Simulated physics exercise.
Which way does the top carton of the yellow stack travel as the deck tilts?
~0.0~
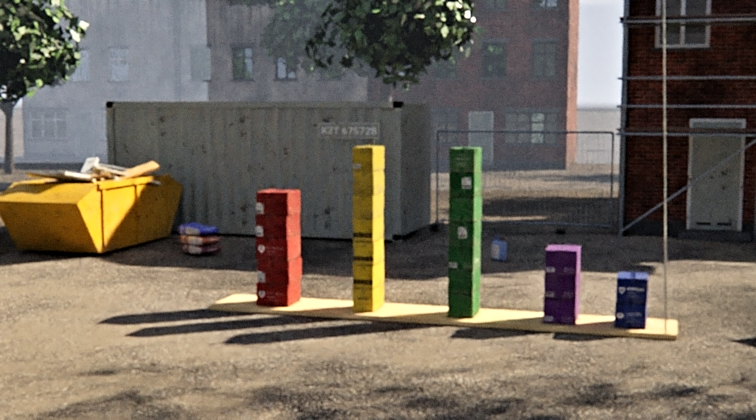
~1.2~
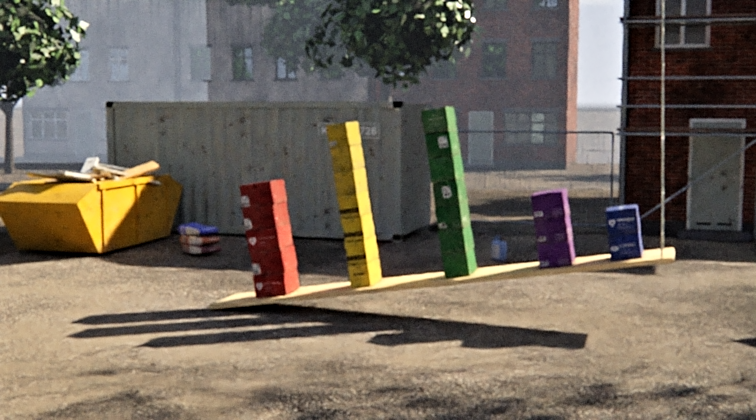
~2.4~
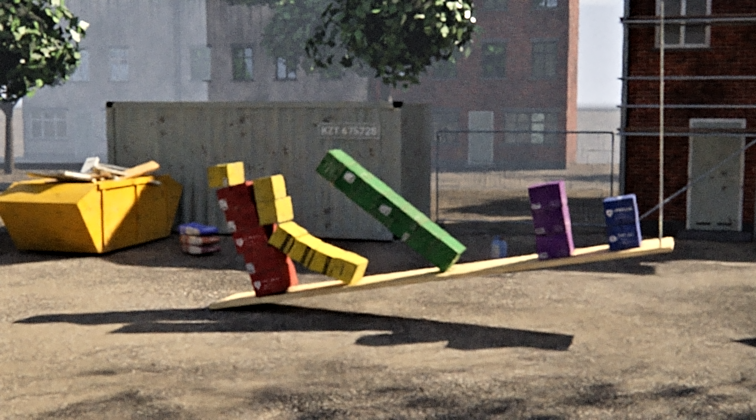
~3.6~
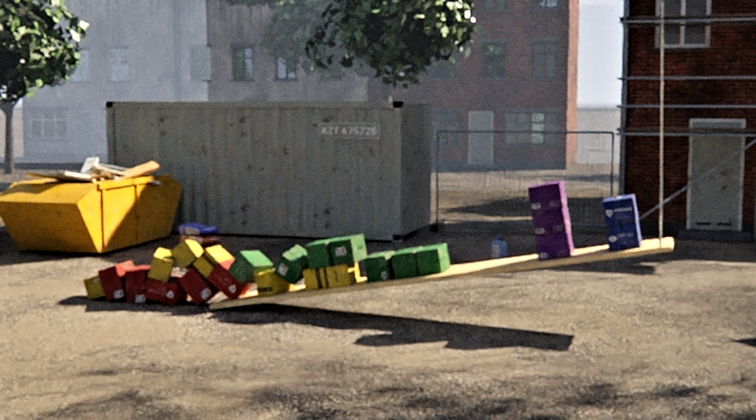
It moves to the left, toppling over toward the red stack and ending up in the heap at the low end of the deck.
